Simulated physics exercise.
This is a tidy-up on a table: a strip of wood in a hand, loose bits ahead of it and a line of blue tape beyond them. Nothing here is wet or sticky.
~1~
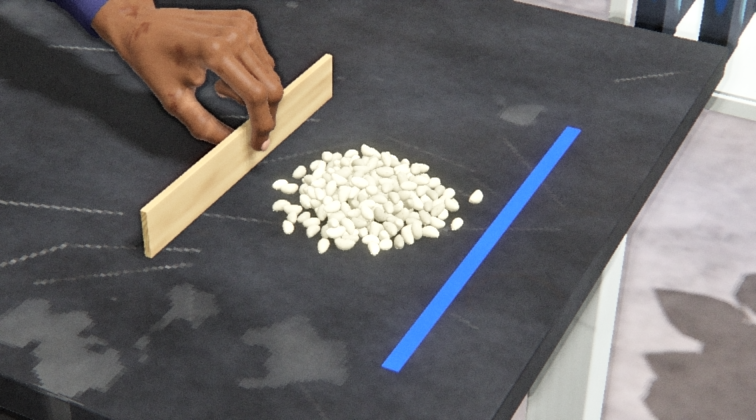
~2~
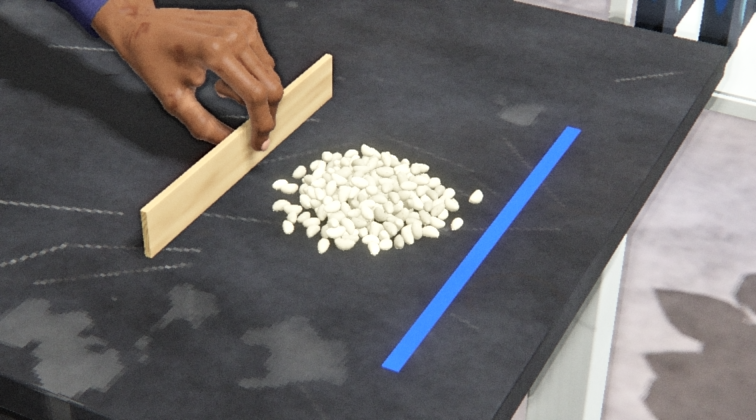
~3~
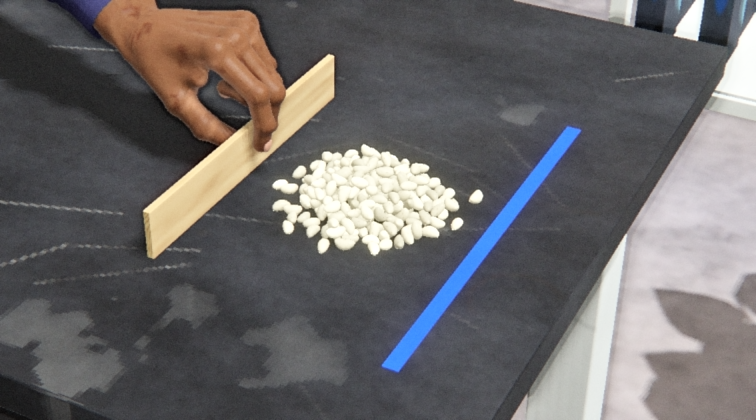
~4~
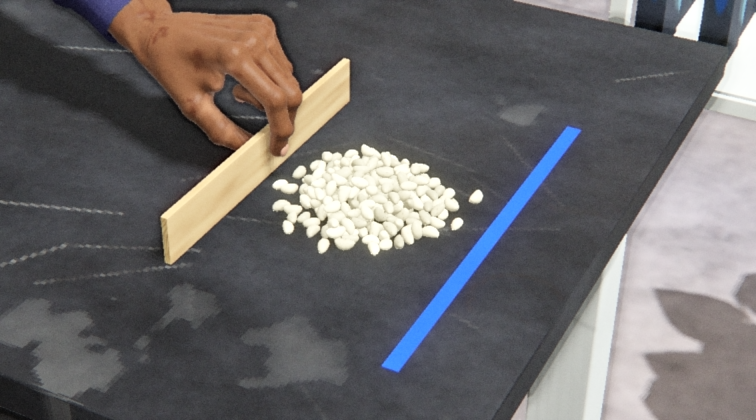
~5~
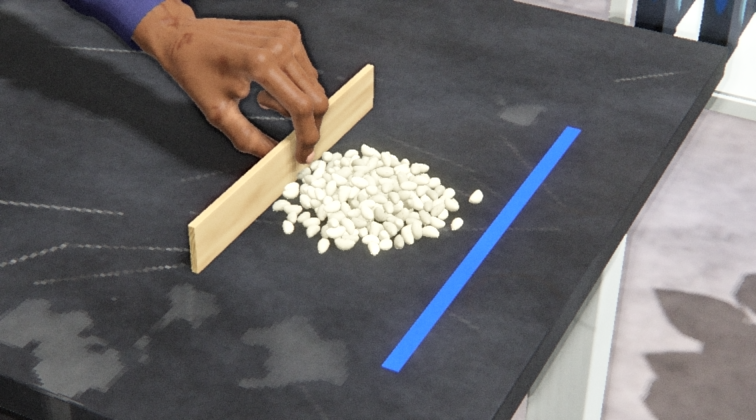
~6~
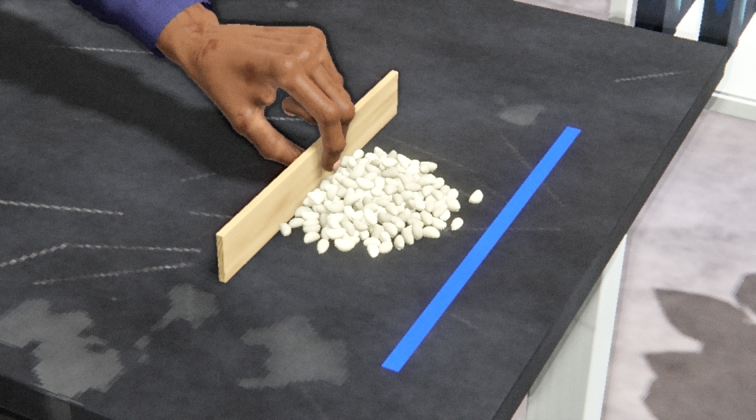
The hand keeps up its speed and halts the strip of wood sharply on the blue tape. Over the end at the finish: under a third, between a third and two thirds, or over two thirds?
Lost: Under a third of the heap.
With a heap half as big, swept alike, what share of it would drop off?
It comes to 0 per cent or so.
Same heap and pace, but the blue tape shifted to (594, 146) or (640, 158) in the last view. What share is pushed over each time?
First some 40, then 100 per cent.
Soon, strip of wood still moving, near (411, 171); heap all on the table, its front near (519, 243).
A while on, strip of wood stopped at the blue tape; heap a small part over the edge.
Finally, strip of wood stopped at the blue tape; heap about a quarter over the edge.
